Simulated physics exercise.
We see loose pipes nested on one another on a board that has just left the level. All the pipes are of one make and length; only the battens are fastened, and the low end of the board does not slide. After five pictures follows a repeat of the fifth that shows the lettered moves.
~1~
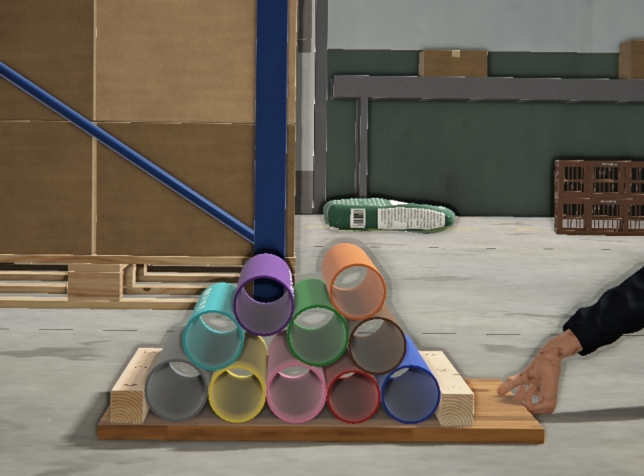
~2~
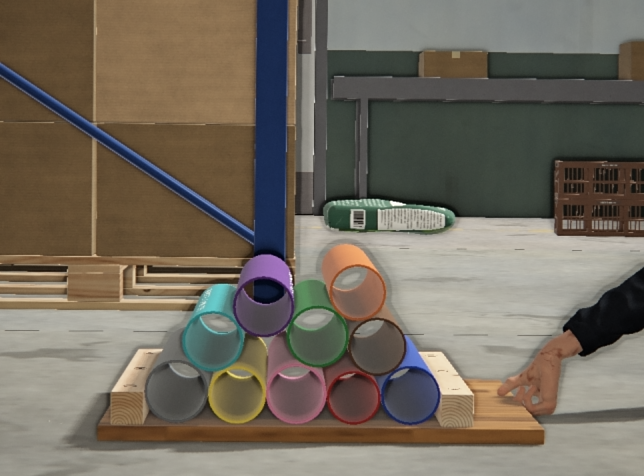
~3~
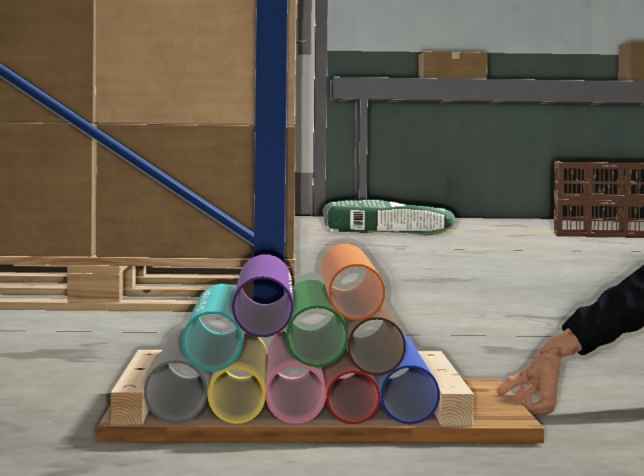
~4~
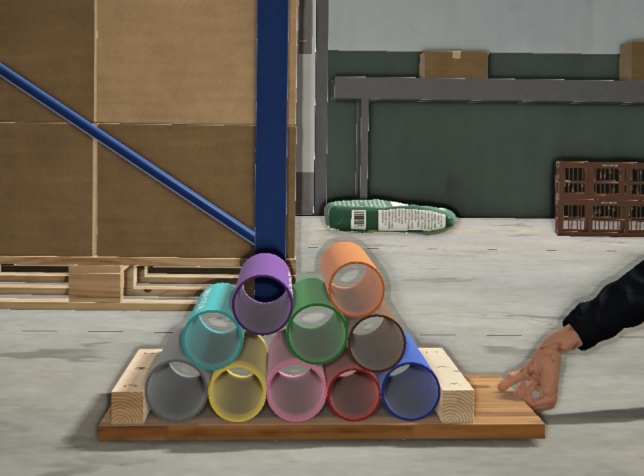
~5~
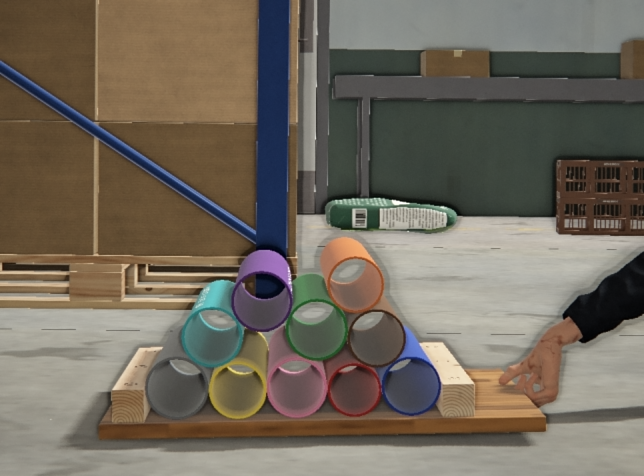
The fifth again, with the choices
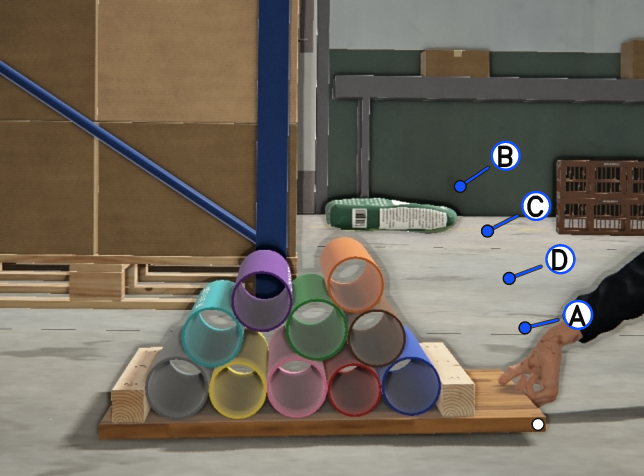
Stacked coloured pipes resting almost motionless between wooden blocks on a board, a hand at its right end raising it very slightly.
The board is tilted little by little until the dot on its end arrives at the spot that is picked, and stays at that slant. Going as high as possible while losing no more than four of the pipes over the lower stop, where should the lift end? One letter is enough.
At most to D.
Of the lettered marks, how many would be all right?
Two of the four.
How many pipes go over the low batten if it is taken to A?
At A the number is none.
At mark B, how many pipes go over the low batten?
It comes to five.
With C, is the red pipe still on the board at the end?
Yes.
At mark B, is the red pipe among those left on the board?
Yes.
On the marked copy, A at (525, 328); B at (460, 186); C at (488, 231); D at (509, 278); the white dot at (538, 424).
Taking D. A third of the way, board at 15°.
Two thirds of the way, board at 21°.
When it is over, board at 21°, none over the low batten.
As for the rest, A none over the low batten; B five over the low batten; C five over the low batten.
